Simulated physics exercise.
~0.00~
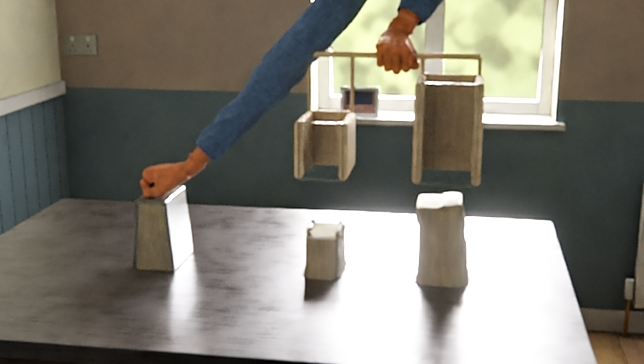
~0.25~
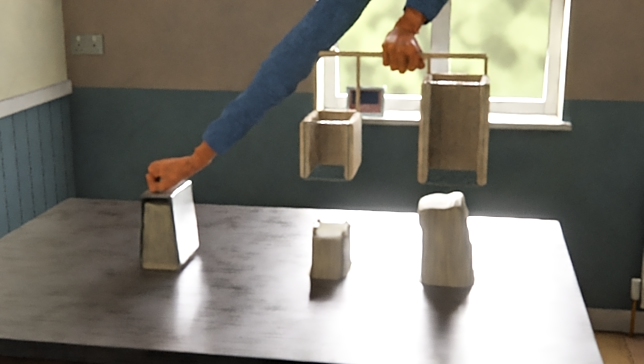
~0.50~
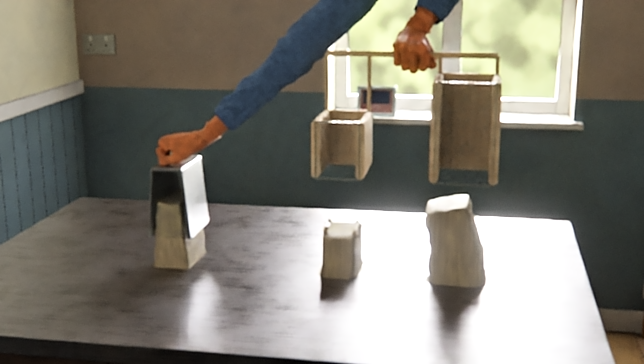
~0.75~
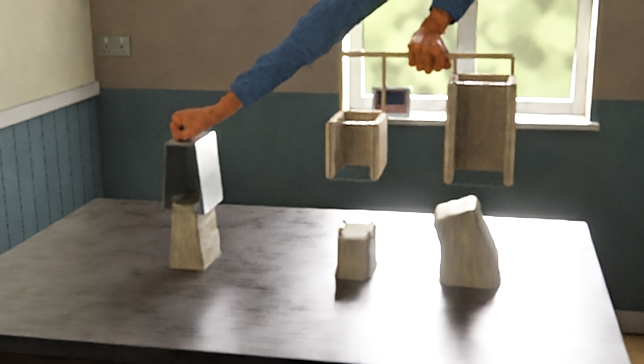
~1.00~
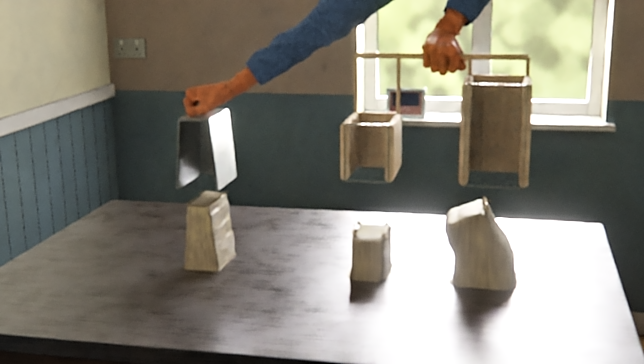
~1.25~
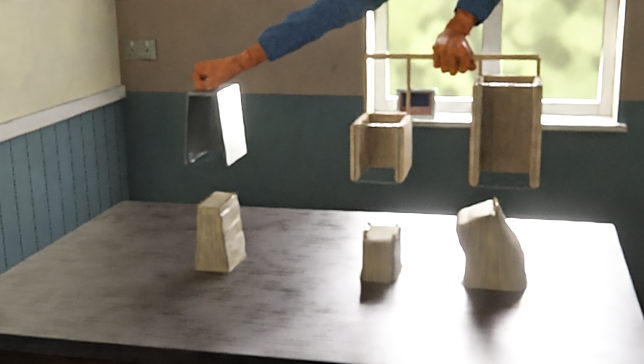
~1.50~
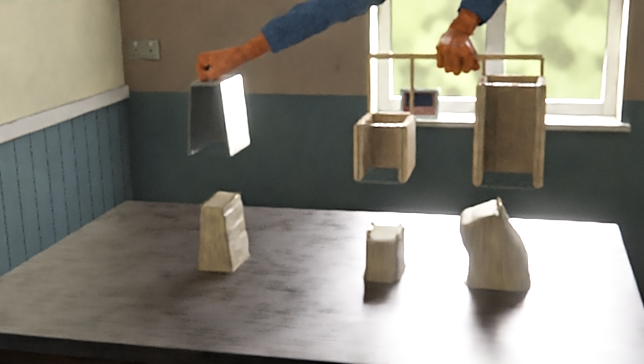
In a room with beige and teal walls, a dark, glossy table is seen from the front and slightly above, with a bright window behind it. Blue-sleeved arms with orange-brown gloved hands reach in, one gripping a grey tapered tin at left, the other holding two open wooden boxes on a bar above a small pale block and a taller one. The tin rises straight up, uncovering a pale block, as the view pans slightly left. Meanwhile the tall right-hand block sags out of shape. Finally the tin hangs clear, and the left block stands nearly as tall as the tin.
